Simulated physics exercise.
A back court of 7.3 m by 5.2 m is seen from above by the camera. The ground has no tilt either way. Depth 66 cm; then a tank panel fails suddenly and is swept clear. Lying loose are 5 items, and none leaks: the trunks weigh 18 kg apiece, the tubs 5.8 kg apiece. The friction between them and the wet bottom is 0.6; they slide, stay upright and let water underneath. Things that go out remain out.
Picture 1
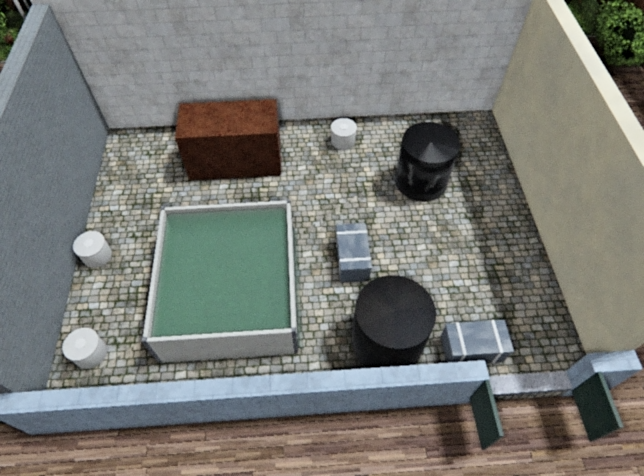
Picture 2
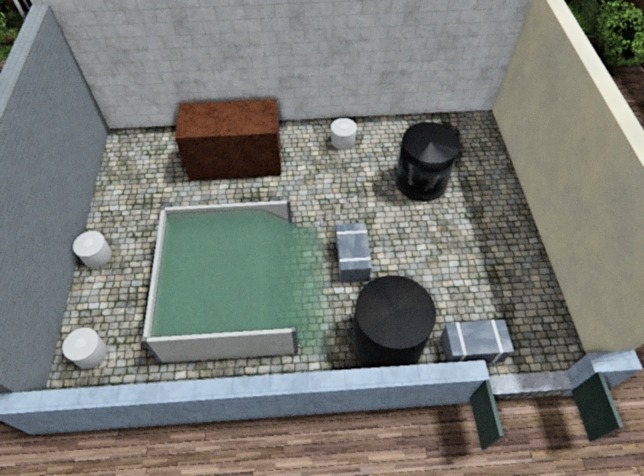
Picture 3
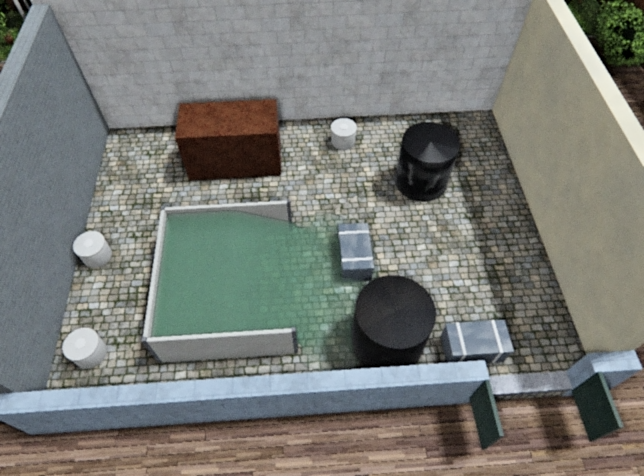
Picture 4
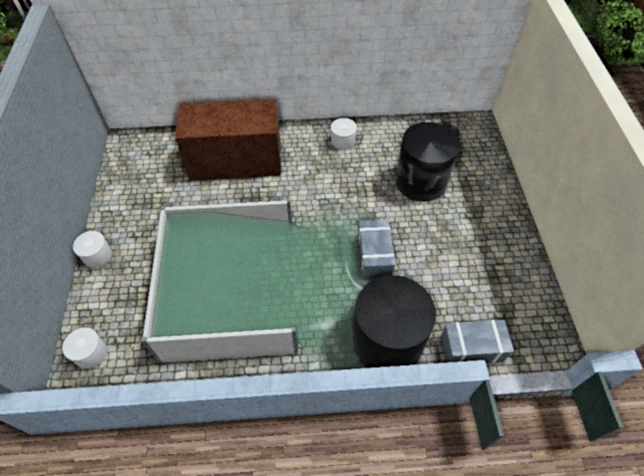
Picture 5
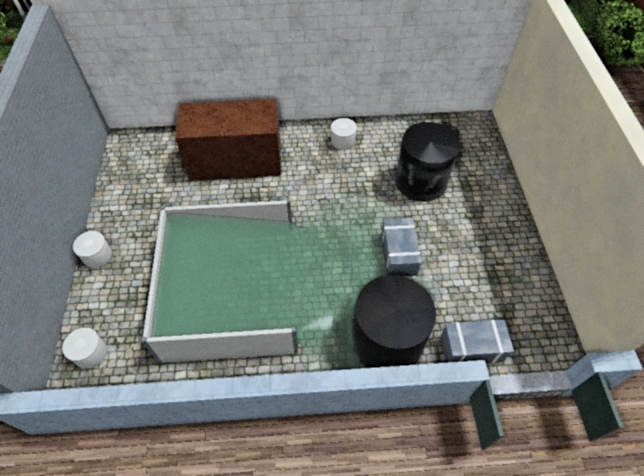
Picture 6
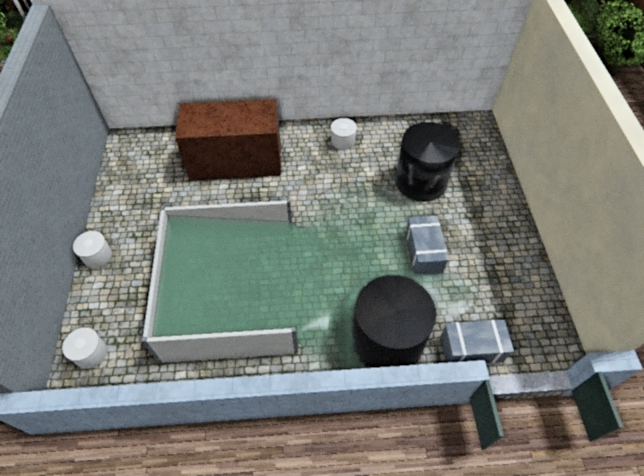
Green water poured out of the low-walled pool when its right side opened and spread across the cobbled court, then pushed a grey trunk steadily to the right while everything else stayed put.
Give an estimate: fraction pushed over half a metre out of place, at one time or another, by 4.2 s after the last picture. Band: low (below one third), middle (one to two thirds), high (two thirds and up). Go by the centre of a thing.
High.
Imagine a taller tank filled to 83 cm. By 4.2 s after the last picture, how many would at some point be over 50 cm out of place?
It would come to 4 of them.
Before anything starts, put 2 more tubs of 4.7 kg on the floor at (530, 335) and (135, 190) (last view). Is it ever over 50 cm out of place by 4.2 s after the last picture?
Outcome: Breaks the threshold first, stays within second.
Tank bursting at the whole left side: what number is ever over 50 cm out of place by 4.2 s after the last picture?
The answer would then be 3.
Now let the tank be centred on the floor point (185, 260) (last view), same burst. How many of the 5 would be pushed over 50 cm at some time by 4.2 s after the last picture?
The count would be 2.
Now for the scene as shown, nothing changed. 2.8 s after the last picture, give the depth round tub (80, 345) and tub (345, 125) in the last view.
Some 5 cm at the first, some 4 cm at the second.
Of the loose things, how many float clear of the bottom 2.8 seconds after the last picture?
Count: 1.
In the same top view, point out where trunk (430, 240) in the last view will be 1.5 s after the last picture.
Near (542, 214).
Then, 0.4 s after the last picture 1 of 5 are over 50 cm from their spots; 0 afloat.
Then, 1.5 s after the last picture 1 of 5 are over 50 cm from their spots; 1 afloat.
Then, 2.8 s after the last picture 1 of 5 are over 50 cm from their spots; 1 afloat.
Then, 4.2 s after the last picture 5 of 5 are over 50 cm from their spots, and 5 have been at some point; 3 afloat.
